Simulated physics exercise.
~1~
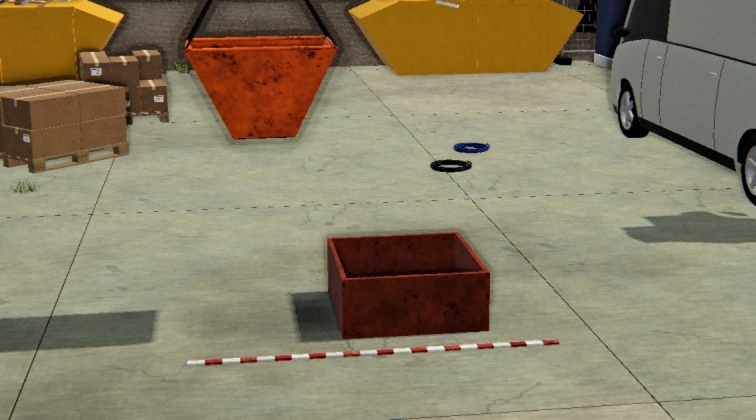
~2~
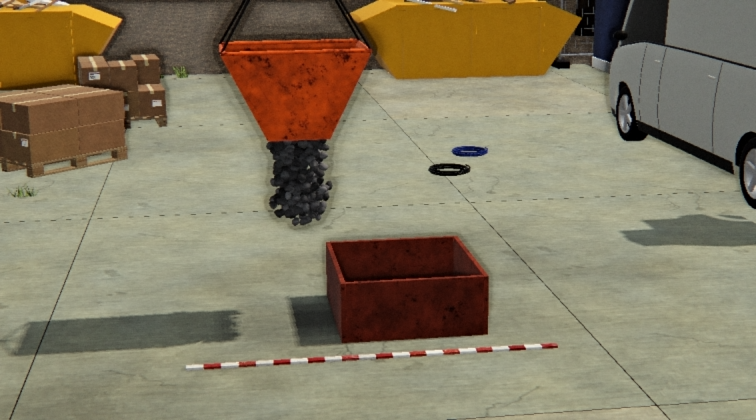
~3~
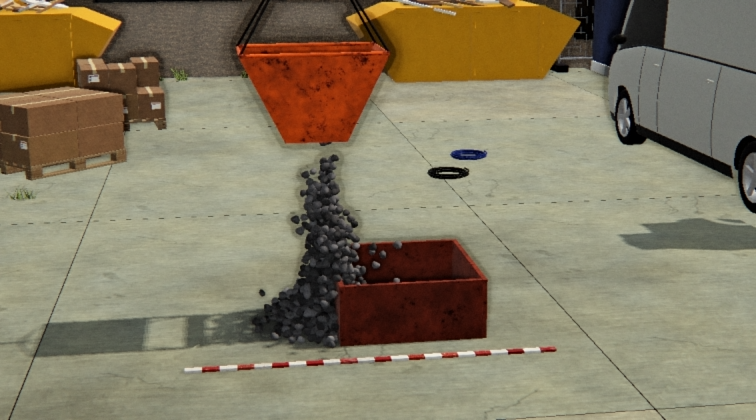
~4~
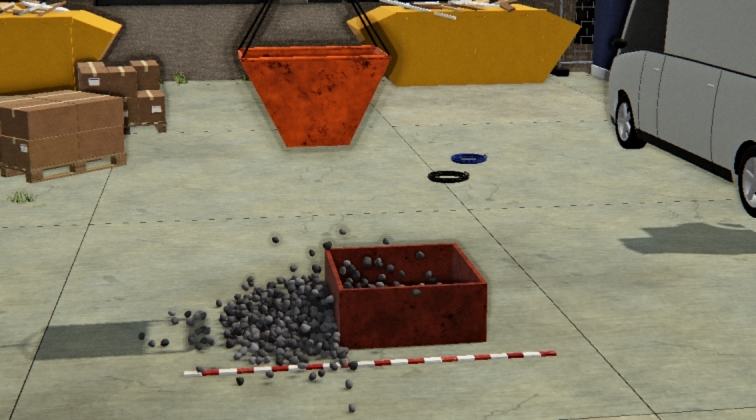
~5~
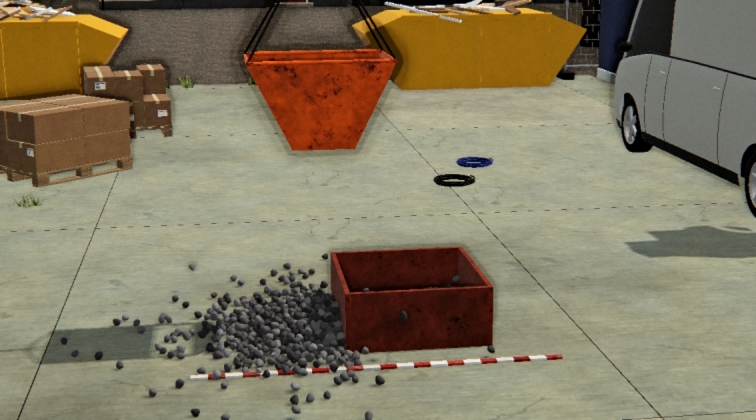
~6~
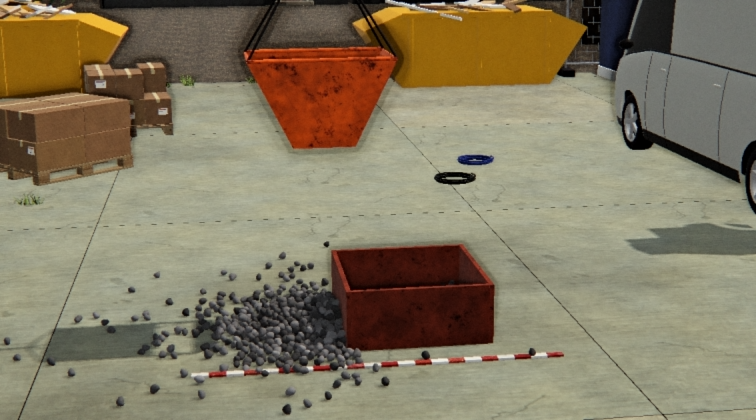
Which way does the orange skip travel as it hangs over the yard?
The orange skip moves to the right, then hangs almost still above the yard.
